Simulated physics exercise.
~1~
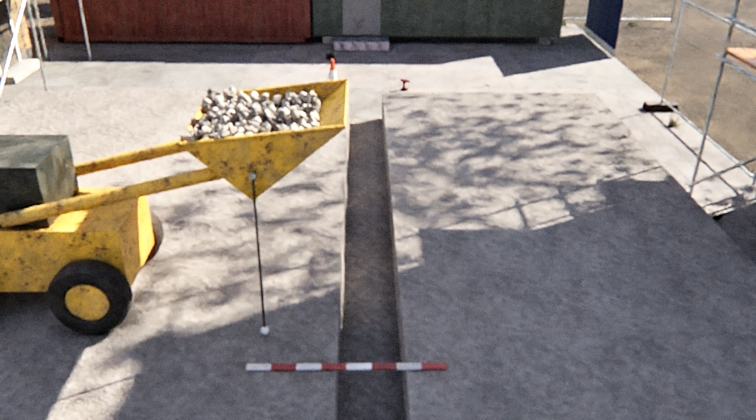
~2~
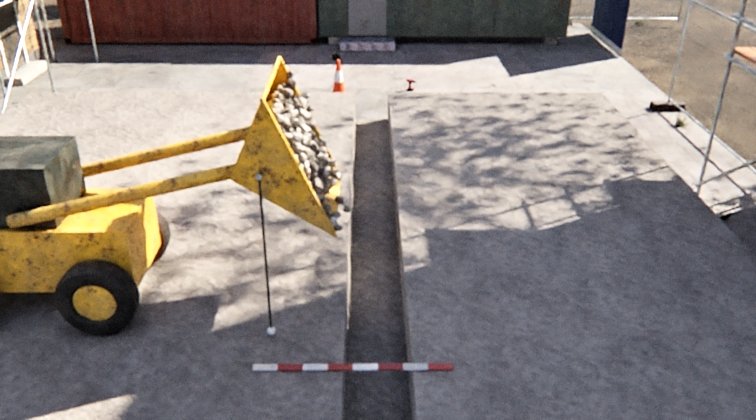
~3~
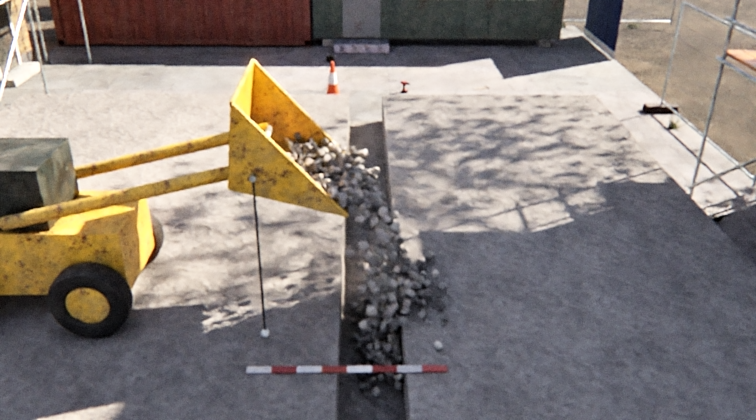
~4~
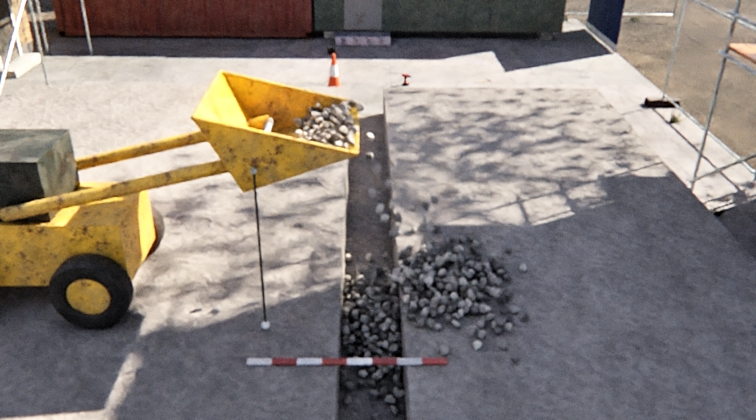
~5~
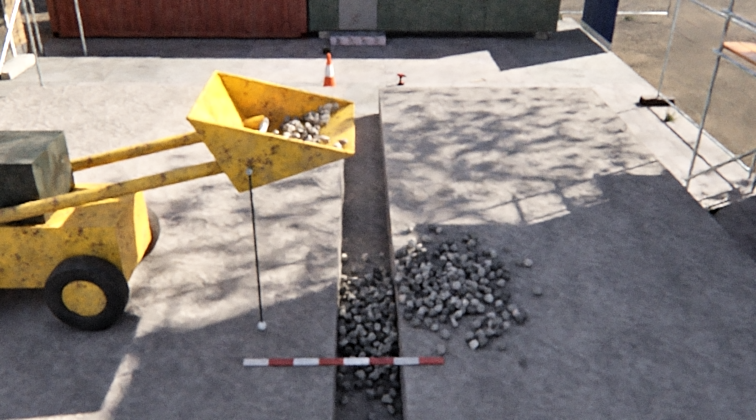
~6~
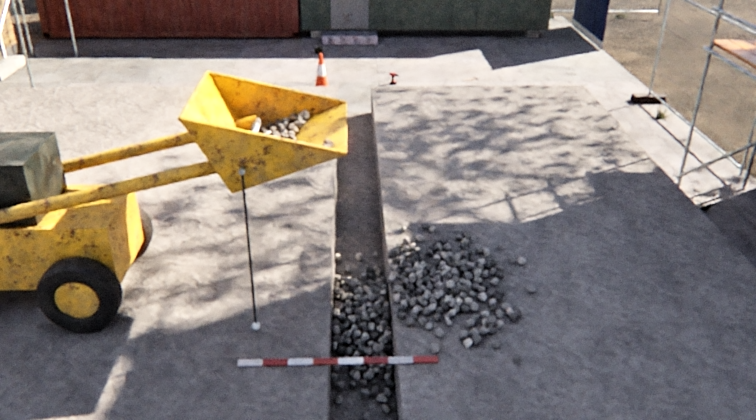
A yellow loader bucket tips grey stones into and beyond a trench, then tilts back, keeping some.
